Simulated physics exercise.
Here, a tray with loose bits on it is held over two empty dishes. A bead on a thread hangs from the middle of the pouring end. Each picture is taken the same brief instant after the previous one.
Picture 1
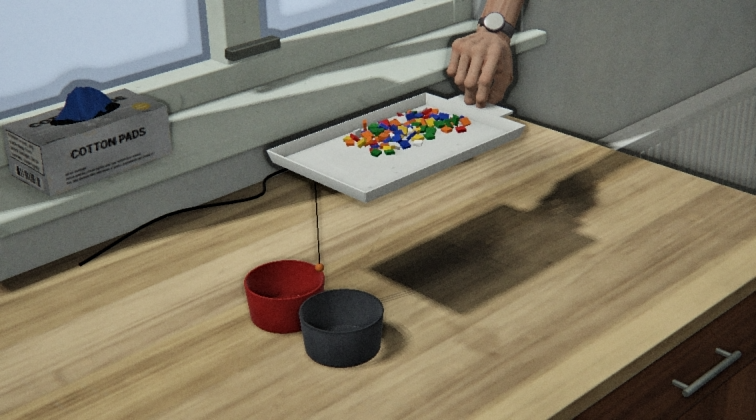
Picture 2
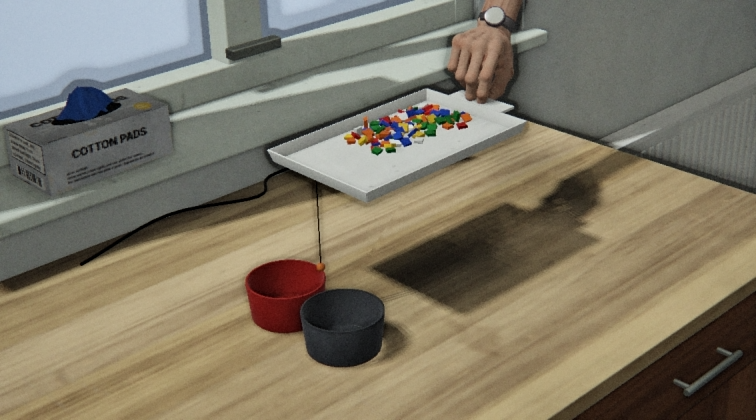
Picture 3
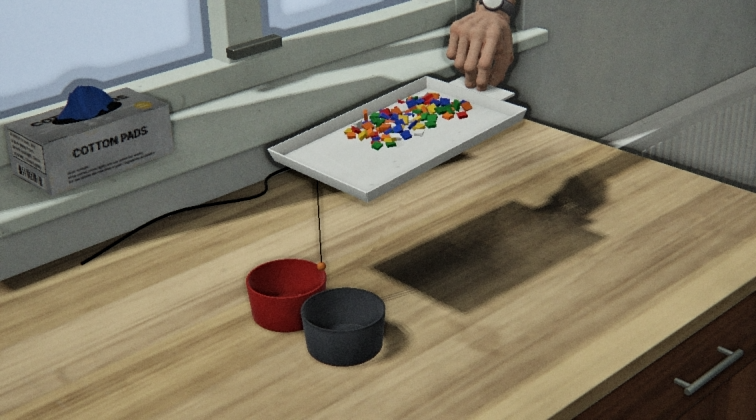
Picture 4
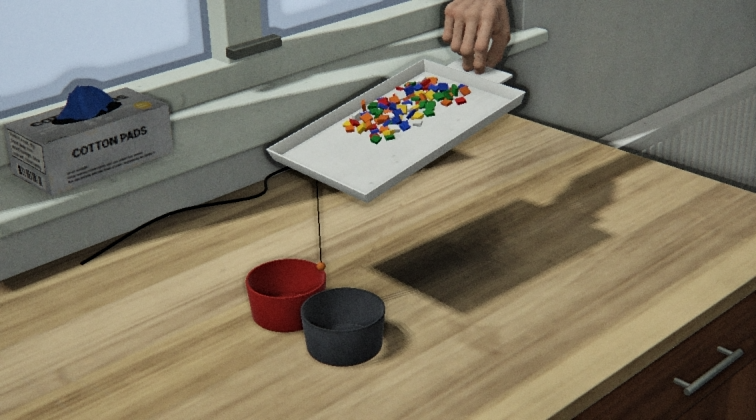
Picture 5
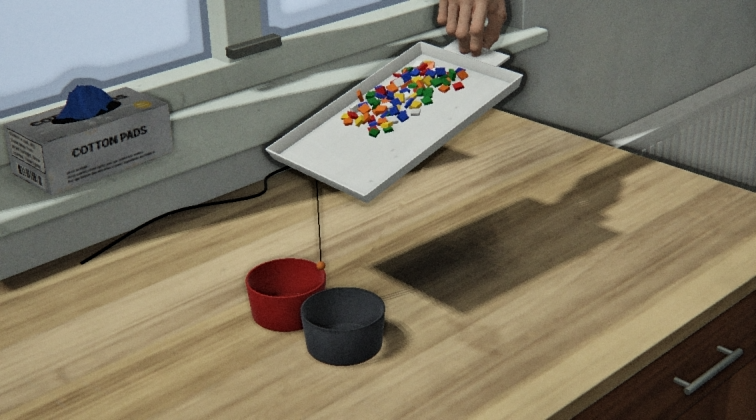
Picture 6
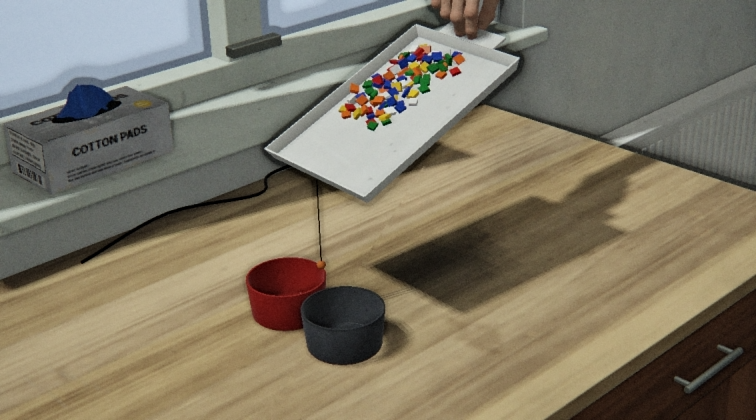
On a wooden counter, a hand steadily tilts a white tray of colourful pieces above two dishes.
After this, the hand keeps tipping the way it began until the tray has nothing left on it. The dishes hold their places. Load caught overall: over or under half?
Over.
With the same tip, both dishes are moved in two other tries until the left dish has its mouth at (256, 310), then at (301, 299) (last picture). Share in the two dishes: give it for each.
Close to 20 in a hundred, then close to 60 in a hundred.
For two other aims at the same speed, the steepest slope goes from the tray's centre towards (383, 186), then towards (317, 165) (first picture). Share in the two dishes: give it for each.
Case one near 70 %; case two near 50 %.
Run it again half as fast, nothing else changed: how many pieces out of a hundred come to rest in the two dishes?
That works out at about 90 percent.
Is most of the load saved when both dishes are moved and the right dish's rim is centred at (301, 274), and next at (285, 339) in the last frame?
First try: A minority; second try: A minority.
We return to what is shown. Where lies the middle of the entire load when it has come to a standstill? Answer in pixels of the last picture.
About (305, 327).
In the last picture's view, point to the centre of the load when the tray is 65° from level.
Roughly at (311, 168).
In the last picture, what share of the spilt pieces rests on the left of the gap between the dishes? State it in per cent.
That comes to about 80 per cent of the pieces.
Just after the last frame, tray tipped steeply; the larger part on the tray; about a tenth in the air.
A moment on, tray tipped past a quarter turn; about a tenth on the tray; roughly a quarter in the right dish; roughly a quarter in the left dish; roughly a quarter outside both; about a tenth in the air.
Further on, tray tipped past a quarter turn; roughly a third in the right dish; roughly a third in the left dish; roughly a third outside both.
When it is over, tray tipped past a quarter turn; roughly a third in the right dish; roughly a third in the left dish; roughly a third outside both.
